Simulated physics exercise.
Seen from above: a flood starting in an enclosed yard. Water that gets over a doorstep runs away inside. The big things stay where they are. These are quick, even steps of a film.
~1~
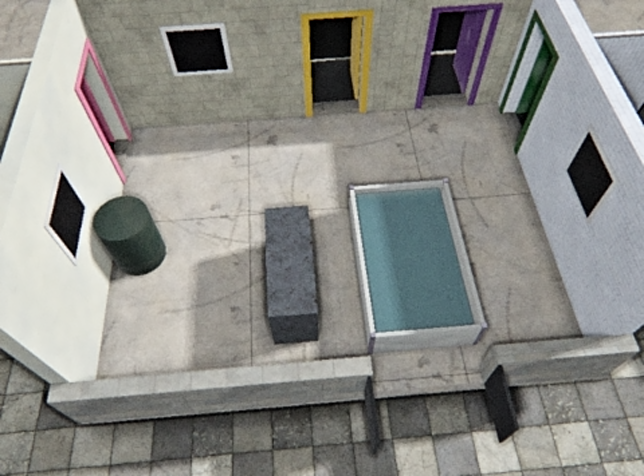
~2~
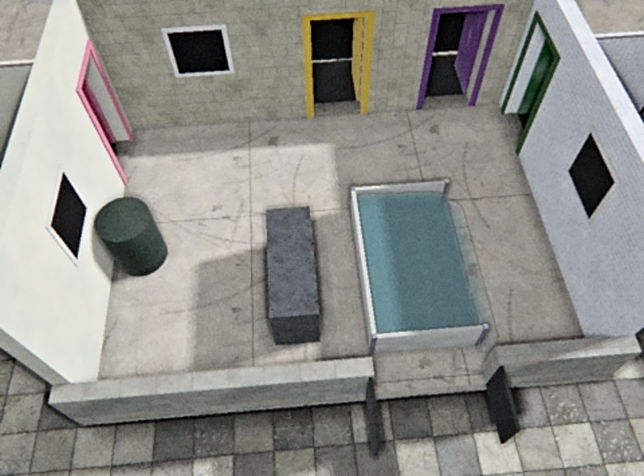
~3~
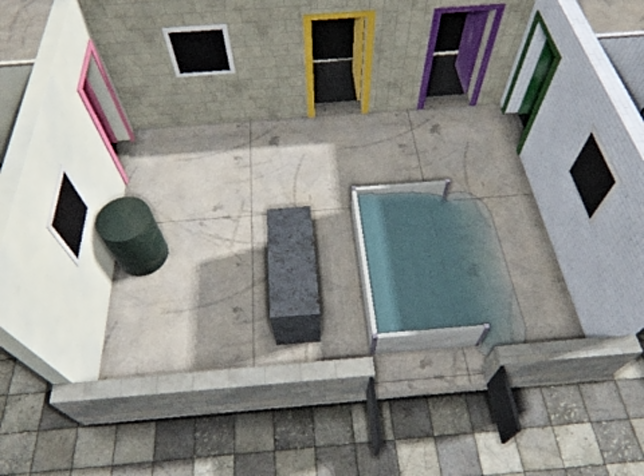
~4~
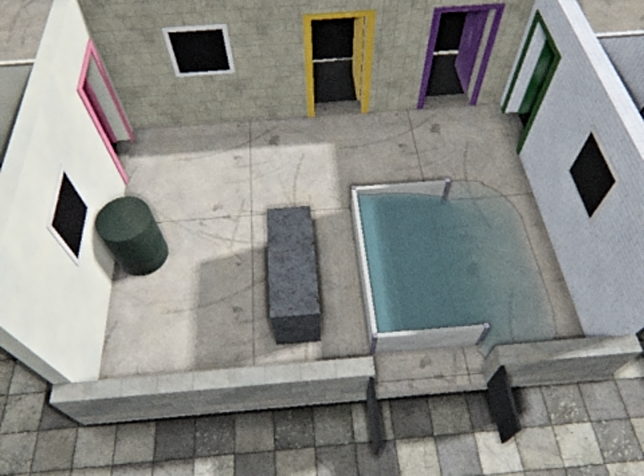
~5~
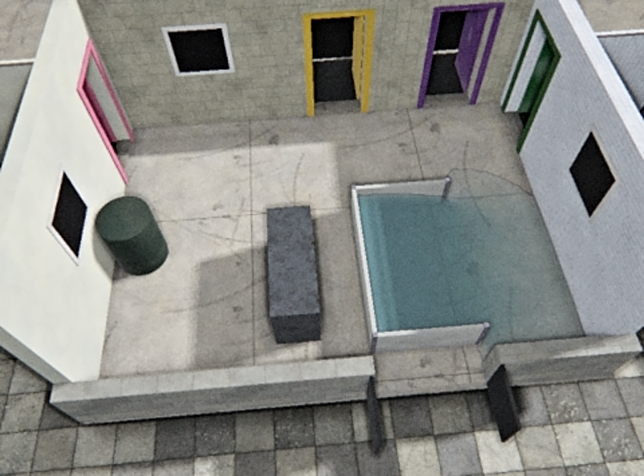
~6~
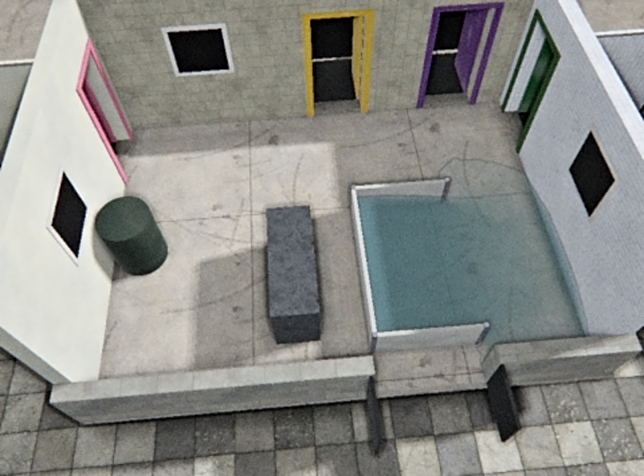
At the start, still water fills a rectangular tank on the right side of a walled yard, beside a dark block and a green drum. The tank's right side opens and water pours out across the floor, spreading rightward to the right wall while the block and drum stay still.
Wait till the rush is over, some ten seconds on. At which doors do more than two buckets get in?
In the end: The purple door takes more than that; the yellow door stays under that; the green door takes more than that; the pink door stays under that.
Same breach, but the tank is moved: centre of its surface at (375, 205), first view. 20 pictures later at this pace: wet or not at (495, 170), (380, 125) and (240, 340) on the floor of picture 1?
In that order: Wet, covered, dry.
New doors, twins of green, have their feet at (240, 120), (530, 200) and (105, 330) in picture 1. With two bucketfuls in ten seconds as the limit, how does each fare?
In turn: Keeps below it, passes that mark, stays under.
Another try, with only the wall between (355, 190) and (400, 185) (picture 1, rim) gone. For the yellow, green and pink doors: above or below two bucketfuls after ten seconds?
Then: The yellow one is over; the green one floods; the pink one goes over.
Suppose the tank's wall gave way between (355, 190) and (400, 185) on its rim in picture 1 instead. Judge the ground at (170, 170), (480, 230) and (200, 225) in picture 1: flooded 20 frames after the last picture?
In that order: Under water, free of water, not flooded.
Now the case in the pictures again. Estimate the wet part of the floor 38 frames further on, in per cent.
Near 65 in a hundred.
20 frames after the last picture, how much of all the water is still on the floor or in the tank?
I make it 94 per cent.
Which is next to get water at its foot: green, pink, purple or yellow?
I say the one in green.
A moment on, water covers 15 % of the floor; the purple door not reached, the yellow door not reached, the green door wet at the sill, nothing in, the pink door not reached.
Next, water covers 25 % of the floor; the purple door wet at the sill, nothing in, the yellow door not reached, the green door under two buckets in, the pink door not reached.
Then, water covers 40 % of the floor; the purple door over two buckets in, the yellow door wet at the sill, nothing in, the green door under two buckets in, the pink door not reached.
Later, water covers 65 % of the floor; the purple door far over two buckets in, the yellow door wet at the sill, nothing in, the green door over two buckets in, the pink door not reached.
In the end, water covers 90 % of the floor; the purple door far over two buckets in, the yellow door wet at the sill, nothing in, the green door over two buckets in, the pink door wet at the sill, nothing in.
